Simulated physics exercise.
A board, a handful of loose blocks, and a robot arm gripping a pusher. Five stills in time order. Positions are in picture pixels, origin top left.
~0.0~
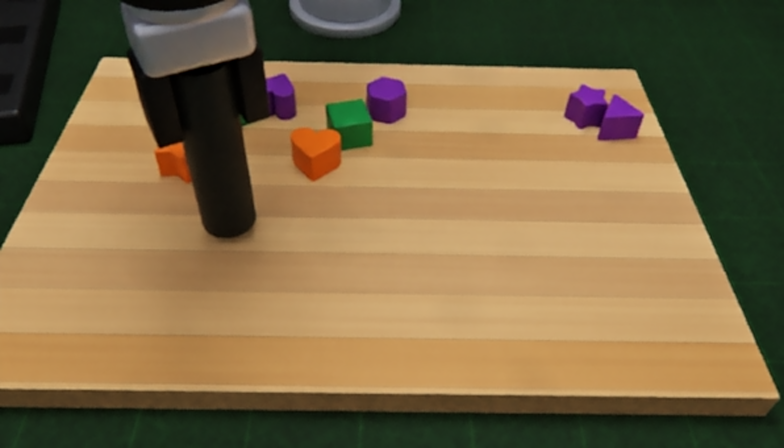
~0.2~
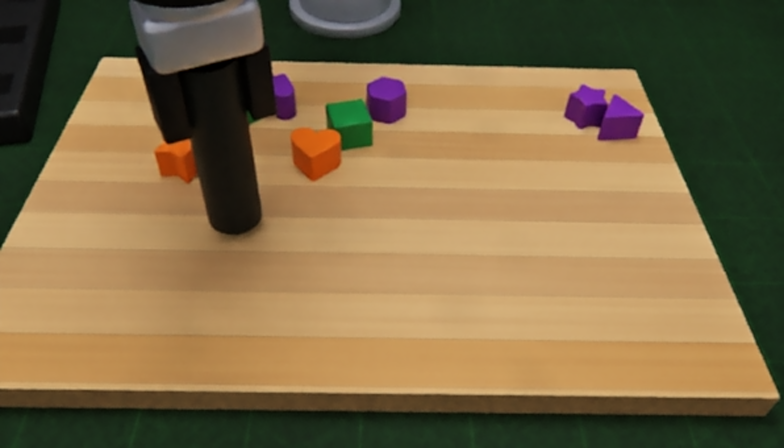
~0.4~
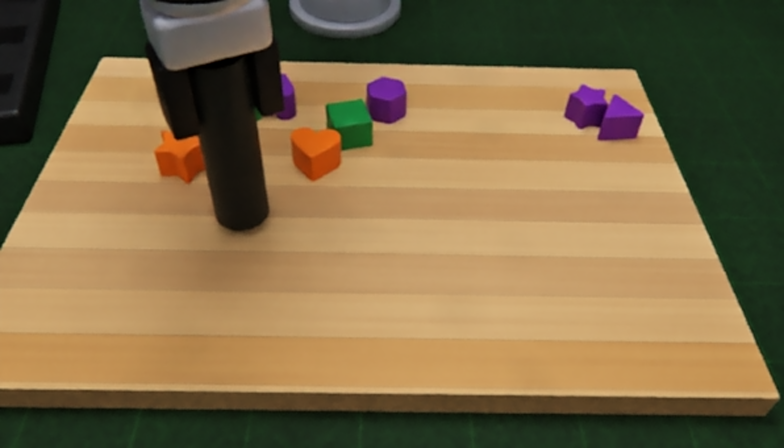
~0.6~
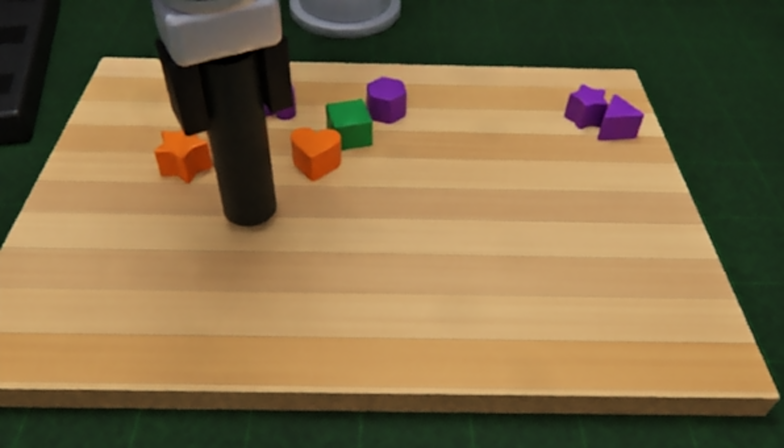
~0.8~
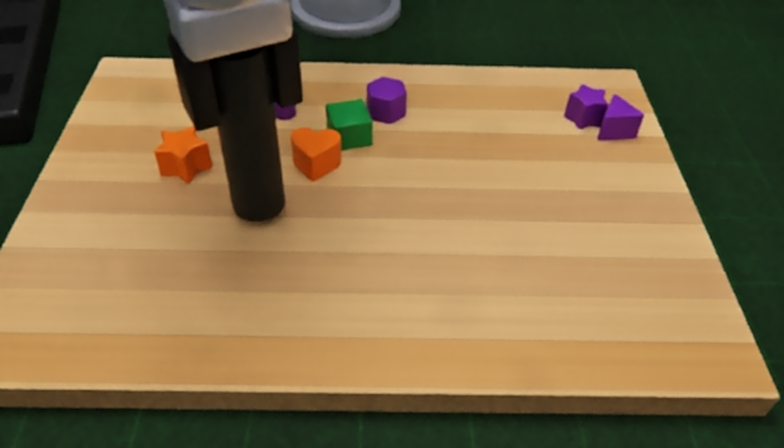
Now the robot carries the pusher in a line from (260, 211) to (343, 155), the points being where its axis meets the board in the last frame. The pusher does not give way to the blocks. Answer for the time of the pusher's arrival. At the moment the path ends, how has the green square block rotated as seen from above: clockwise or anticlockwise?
Clockwise, looking down.
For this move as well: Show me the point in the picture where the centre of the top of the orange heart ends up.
In the picture, it is at (325, 107).
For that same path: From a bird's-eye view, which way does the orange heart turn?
From overhead, anticlockwise.
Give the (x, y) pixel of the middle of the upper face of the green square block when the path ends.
(350, 88)
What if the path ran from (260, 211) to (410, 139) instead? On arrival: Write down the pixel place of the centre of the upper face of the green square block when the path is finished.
Answer: (348, 98).
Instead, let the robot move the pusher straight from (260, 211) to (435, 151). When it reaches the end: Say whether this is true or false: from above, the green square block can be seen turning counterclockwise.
That claim is false.
The first path, step by step. Halfway along, pusher at (304, 174); orange heart at (321, 131), turned 20° anticlockwise; green square block at (353, 105).
At the end, pusher at (343, 148); orange star-shaped block not moved; orange heart at (325, 107), turned 80° anticlockwise; green square block at (350, 88), turned 75° clockwise; purple hexagonal block at (393, 85).
